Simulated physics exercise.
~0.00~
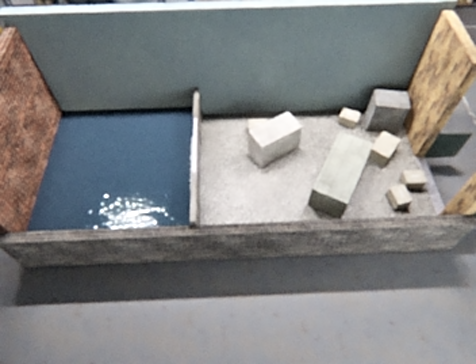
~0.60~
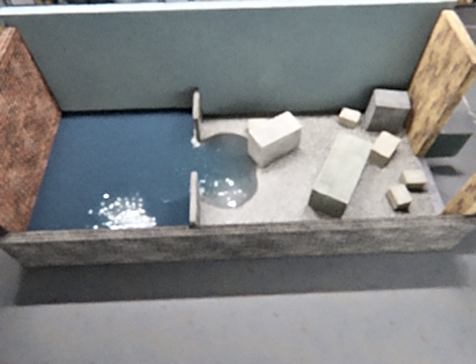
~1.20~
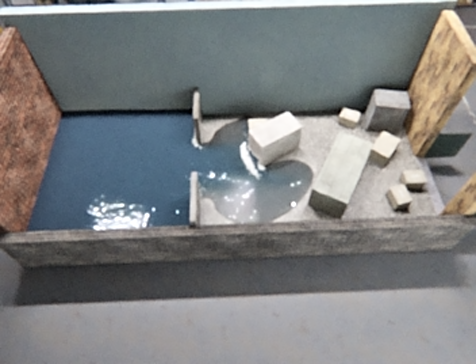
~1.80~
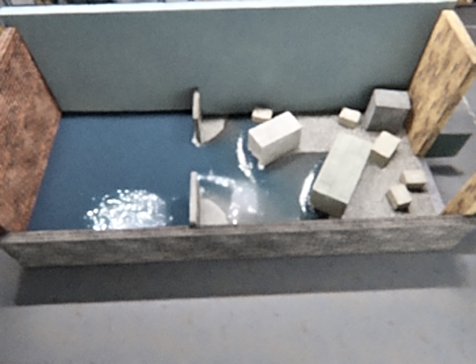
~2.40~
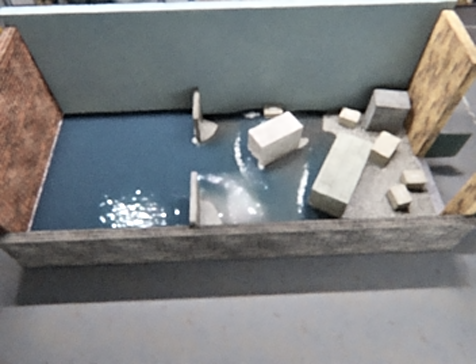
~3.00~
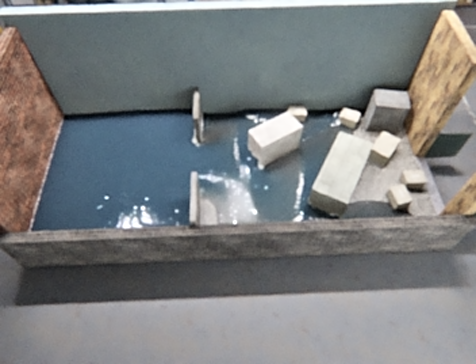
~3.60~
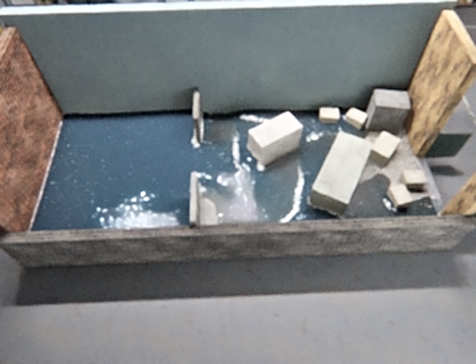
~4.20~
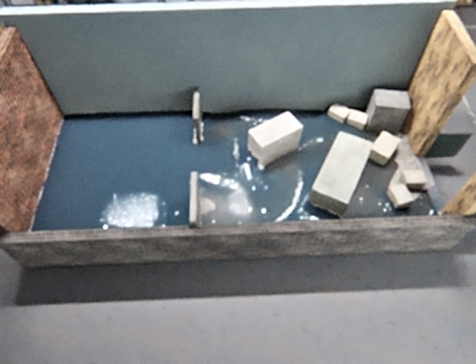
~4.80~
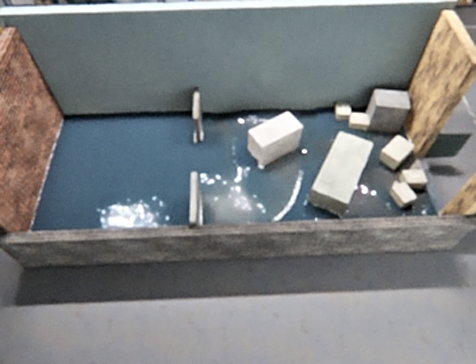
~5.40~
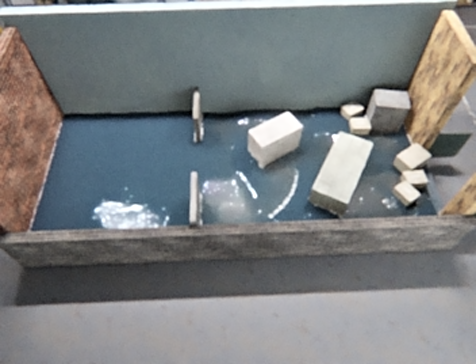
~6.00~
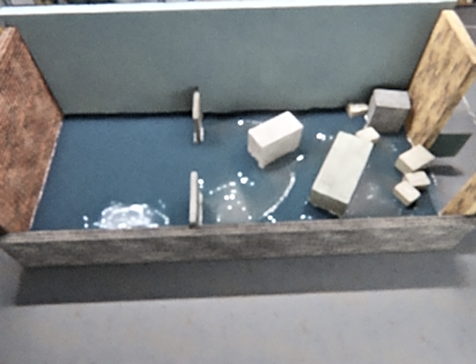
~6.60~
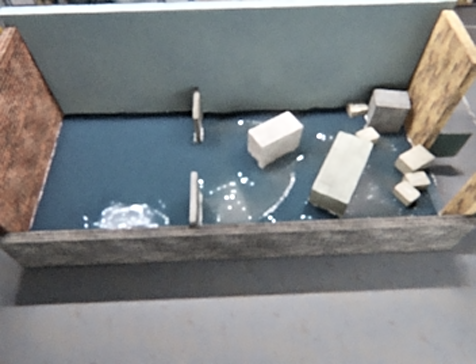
Dark blue water fills the left compartment of a long, walled tray on a grey floor, seen from above at an angle. Past a thin partition, pale blocks of several sizes rest on a light grey floor, between a reddish-brown left end wall and a tan right one. A gap opens in the partition and water spreads rightward around the blocks. One small block by the back wall drifts right, then others at the right shift slightly. Finally, water covers nearly the whole floor, the small blocks sit toward the right, and the large pale ones remain in place.
